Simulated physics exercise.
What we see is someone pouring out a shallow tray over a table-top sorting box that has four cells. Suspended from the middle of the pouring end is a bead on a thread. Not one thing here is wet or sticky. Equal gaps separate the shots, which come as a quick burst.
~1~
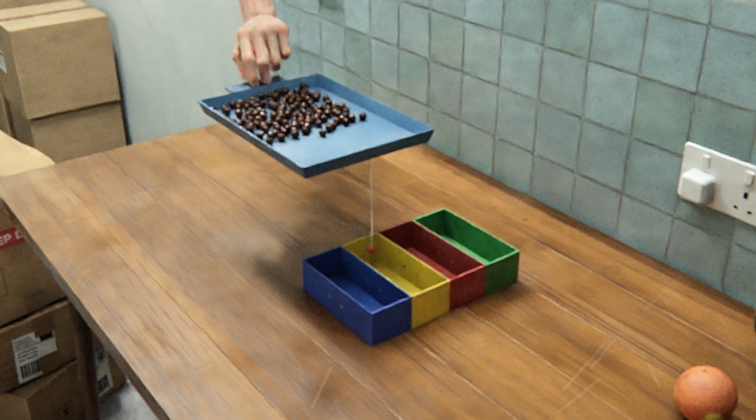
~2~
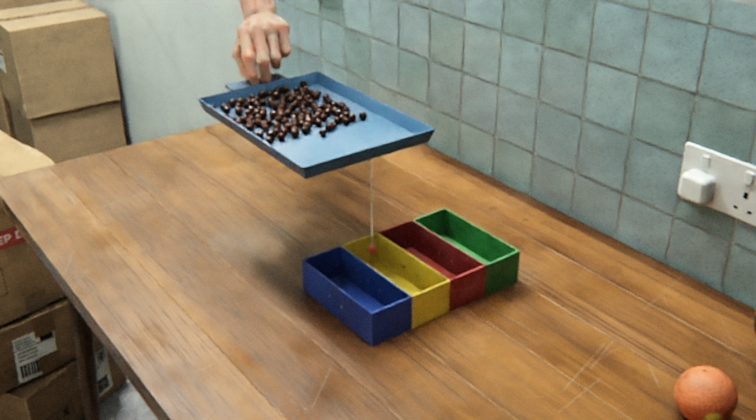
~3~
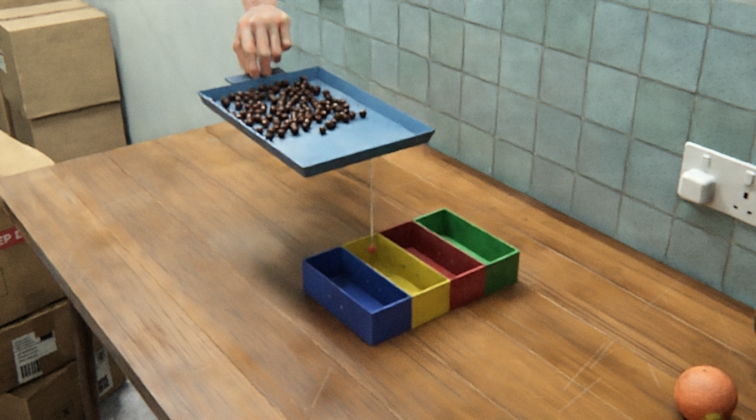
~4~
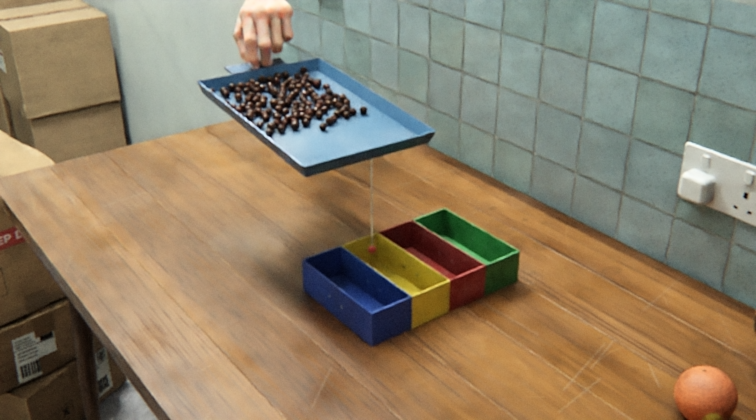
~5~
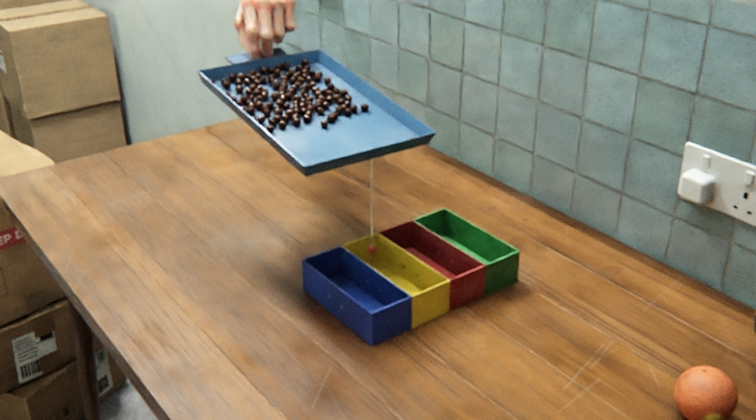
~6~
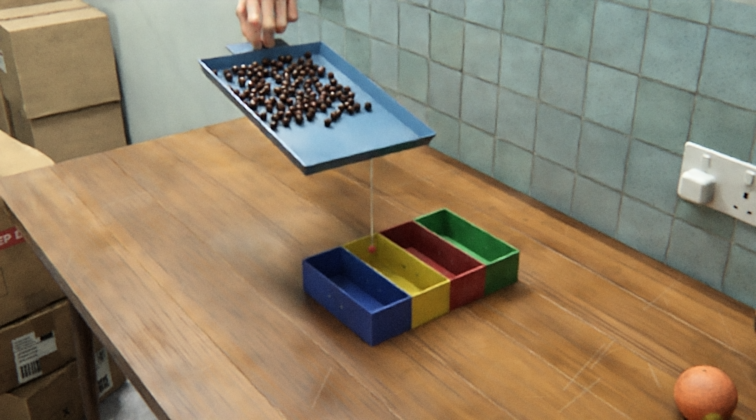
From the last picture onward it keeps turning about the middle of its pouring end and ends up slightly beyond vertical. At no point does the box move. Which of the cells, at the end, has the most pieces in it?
The red cell has the most pieces in it.
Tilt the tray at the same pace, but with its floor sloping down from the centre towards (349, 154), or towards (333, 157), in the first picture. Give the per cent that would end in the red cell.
About 0 %, then 0 %.
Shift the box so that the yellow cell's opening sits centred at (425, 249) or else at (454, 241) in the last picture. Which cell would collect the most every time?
The first position gives the yellow one, and the second gives that blue cell.
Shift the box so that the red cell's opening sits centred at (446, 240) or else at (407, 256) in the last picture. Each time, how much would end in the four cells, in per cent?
Around 90 percent the first time, around 80 percent the second.
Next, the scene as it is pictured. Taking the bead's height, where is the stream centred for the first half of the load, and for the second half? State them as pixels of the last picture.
I'd put it at roughly (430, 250), and after that at roughly (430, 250).
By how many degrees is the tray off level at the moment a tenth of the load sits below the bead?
Roughly 50 degrees from level.
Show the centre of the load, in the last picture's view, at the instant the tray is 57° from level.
Somewhere near pixel (397, 141).
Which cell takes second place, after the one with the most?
That one is the yellow one.
Just after the last frame, tray tipped steeply; the larger part on the tray; about a tenth in the red cell; just a few in the yellow cell; just a few in the green cell; about a tenth falling or outside the box.
A moment on, tray tipped right over; just a few on the tray; roughly a third in the red cell; roughly a quarter in the yellow cell; about a tenth in the green cell; about a tenth in the blue cell; roughly a quarter falling or outside the box.
Further on, tray tipped past a quarter turn; roughly half in the red cell; roughly a quarter in the yellow cell; about a tenth in the blue cell; about a tenth in the green cell; about a tenth falling or outside the box.
When it is over, tray tipped past a quarter turn; roughly half in the red cell; roughly a quarter in the yellow cell; about a tenth in the blue cell; about a tenth in the green cell; about a tenth outside the box.
